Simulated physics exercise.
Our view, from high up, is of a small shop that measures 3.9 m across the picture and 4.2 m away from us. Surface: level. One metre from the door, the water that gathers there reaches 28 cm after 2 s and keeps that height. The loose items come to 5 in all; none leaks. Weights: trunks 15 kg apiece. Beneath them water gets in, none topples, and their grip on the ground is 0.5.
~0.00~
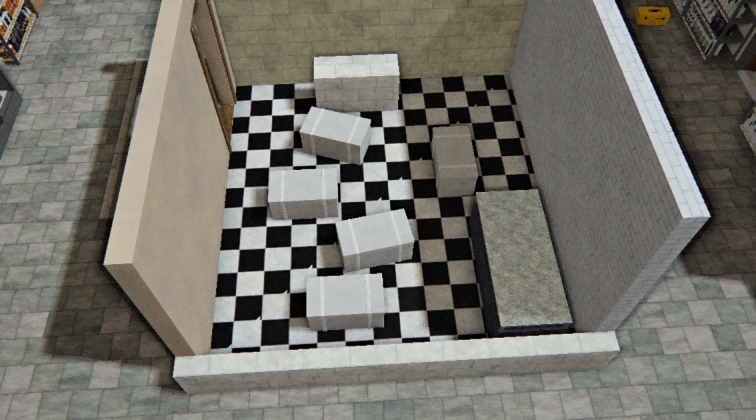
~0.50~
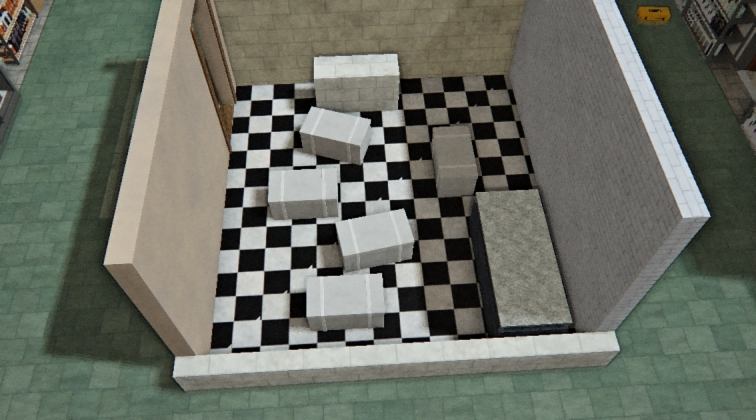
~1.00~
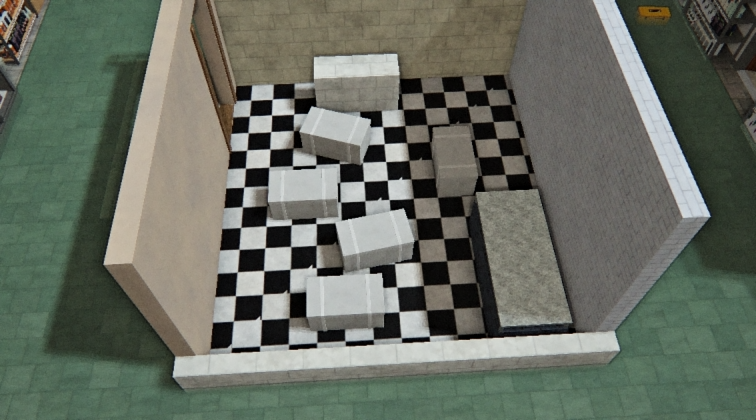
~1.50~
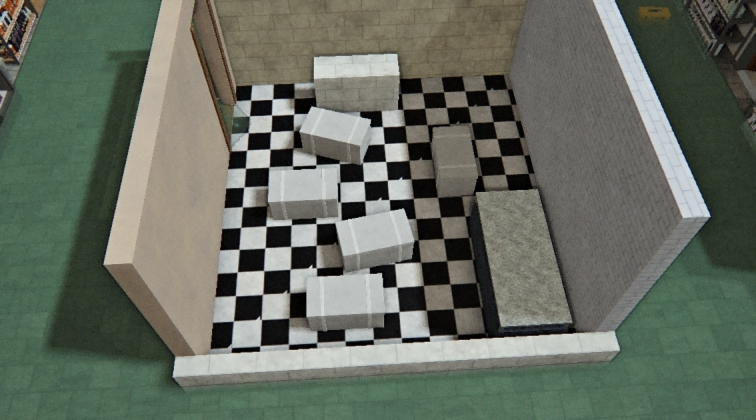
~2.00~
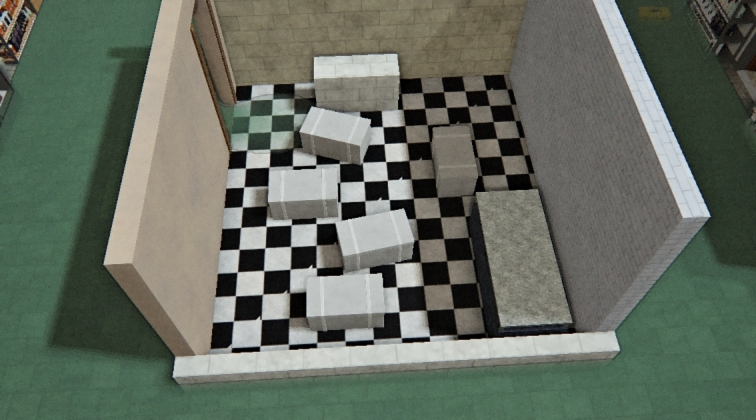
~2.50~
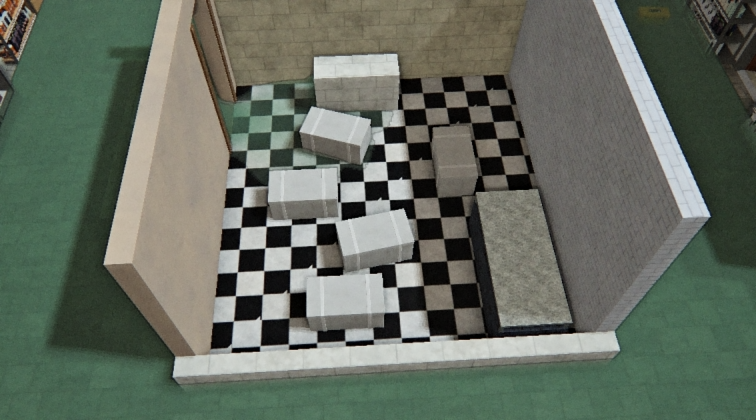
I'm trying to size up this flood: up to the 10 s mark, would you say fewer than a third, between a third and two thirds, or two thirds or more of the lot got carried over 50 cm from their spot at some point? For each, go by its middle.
I would say between a third and two thirds of them.
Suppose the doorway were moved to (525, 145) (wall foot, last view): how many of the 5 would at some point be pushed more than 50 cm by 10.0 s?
That would give 5.
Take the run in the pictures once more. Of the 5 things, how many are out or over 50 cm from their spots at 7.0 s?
I get 2.
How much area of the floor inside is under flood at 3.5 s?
Wet: Near 6.5 m2.
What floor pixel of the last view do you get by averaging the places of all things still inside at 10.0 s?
I'd put it close to (383, 251) in the last view.
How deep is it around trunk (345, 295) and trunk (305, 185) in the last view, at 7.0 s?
Around 3 cm and 4 cm.
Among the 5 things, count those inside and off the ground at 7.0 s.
The count is 2.
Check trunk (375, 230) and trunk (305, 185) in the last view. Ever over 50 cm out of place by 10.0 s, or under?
Taking them in turn, I'd say smaller and smaller.
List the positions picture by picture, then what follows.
In the first picture, a trunk at (335, 126) rests on the ground; a trunk at (455, 151) rests on the ground; 0.0 m2 under water; 0 of 5 have shifted.
In the second picture, a trunk at (335, 126), on the bottom; a trunk at (455, 151), on the bottom; water covers 0.0 m2; 0 of 5 have shifted.
In the third picture, a trunk at (335, 126) rests on the ground; a trunk at (455, 151) rests on the ground; water covers 0.0 m2; 0 of 5 have shifted.
In the fourth picture, a trunk at (335, 126), on the bottom; a trunk at (455, 151) rests on the ground; water covers 0.1 m2; 0 of 5 have shifted.
In the fifth picture, a trunk at (335, 126), on the bottom; a trunk at (455, 151) rests on the ground; 1.0 m2 under water; 0 of 5 have shifted.
In the sixth picture, a trunk at (335, 126) rests on the ground; a trunk at (455, 151) rests on the ground; 2.5 m2 under water; 0 of 5 have shifted.
After 3.5 s 1 of 5 are over 50 cm from their spots; 0 afloat.
After 4.5 s 2 of 5 are over 50 cm from their spots; 2 afloat.
After 7.0 s 2 of 5 are over 50 cm from their spots; 2 afloat.
After 10.0 s 3 of 5 are over 50 cm from their spots, and 3 have been at some point; 5 afloat.
